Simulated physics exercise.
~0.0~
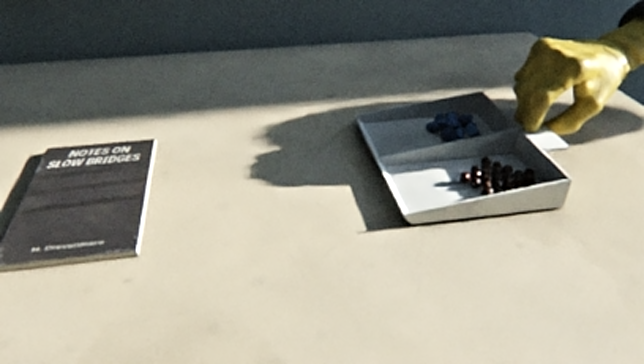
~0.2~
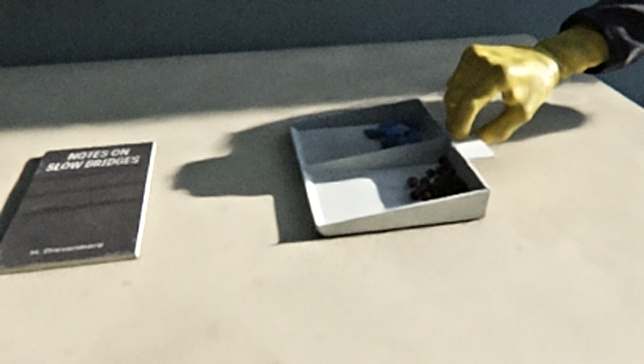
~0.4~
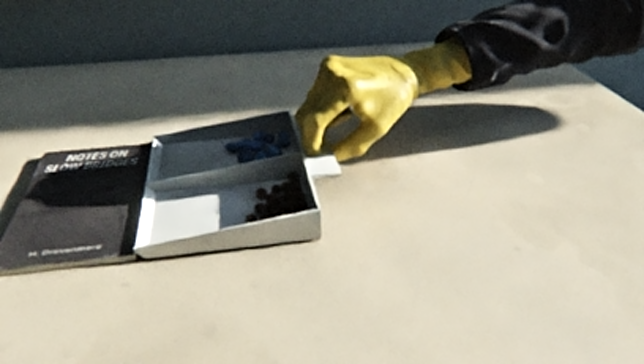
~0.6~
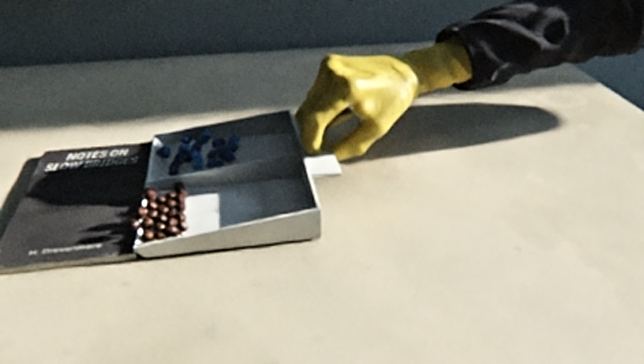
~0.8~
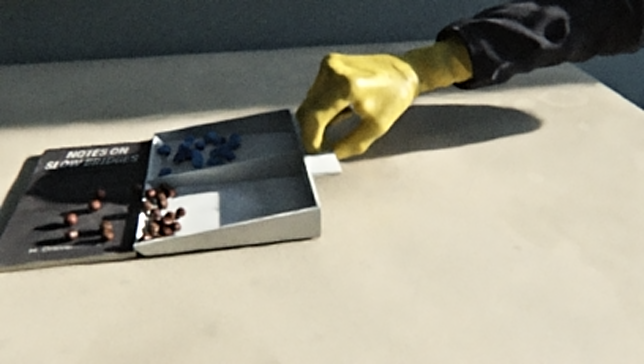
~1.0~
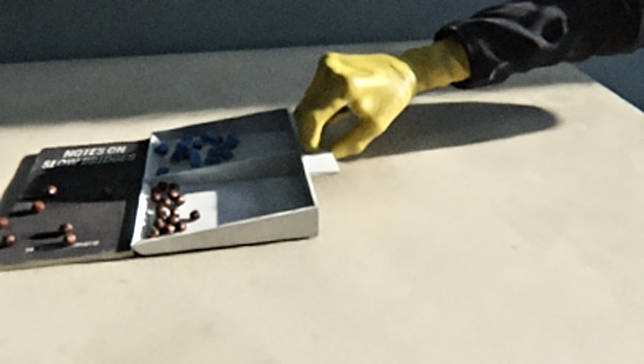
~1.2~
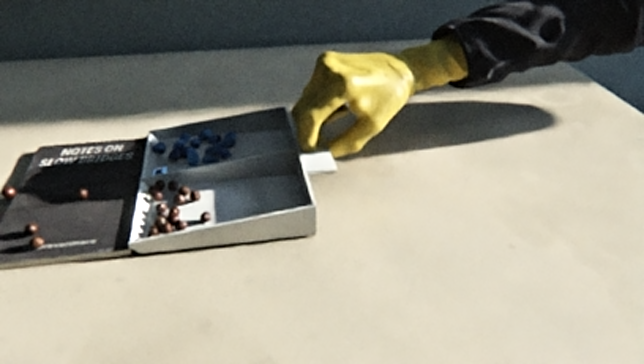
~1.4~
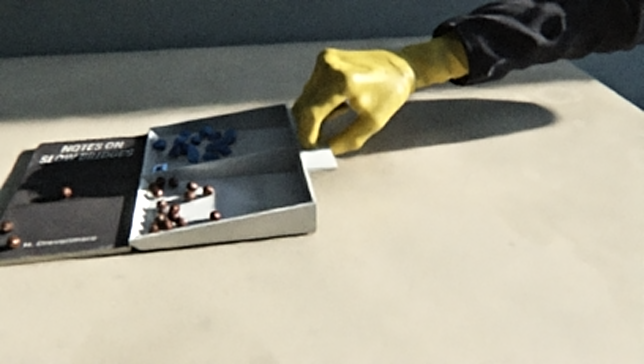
The clip opens on a pale table where a yellow-gloved hand grips the tab of a shallow, two-part tray holding small dark blue pieces in the farther section and reddish-brown beads in the nearer one. The hand slides the tray left towards a thin dark book. The tray reaches the book and stops short, and both handfuls surge towards the front rim. Some brown beads spill over it and roll across the cover, while the blue pieces stay inside. At the end, a few beads rest on the book, the others remain in the tray, and the hand still holds the tab.
